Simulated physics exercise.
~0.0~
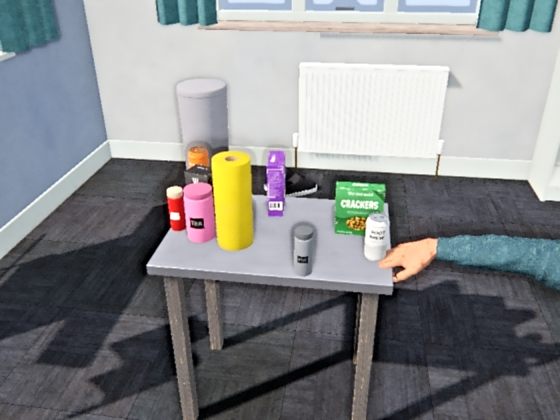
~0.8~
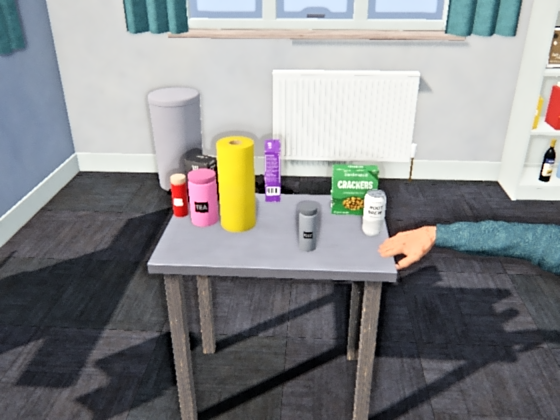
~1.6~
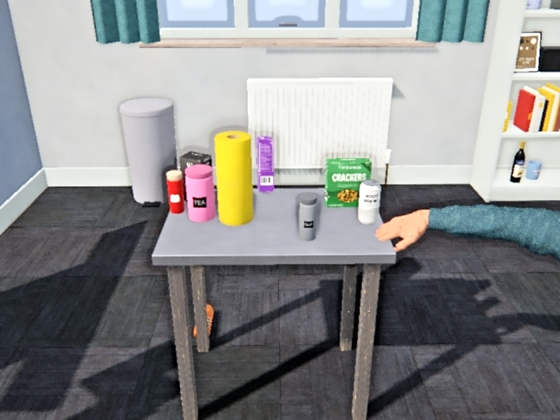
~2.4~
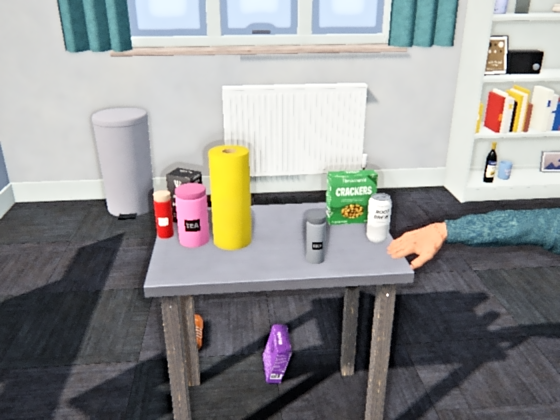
An orange can and then a purple packet drop off a grey table onto the floor.
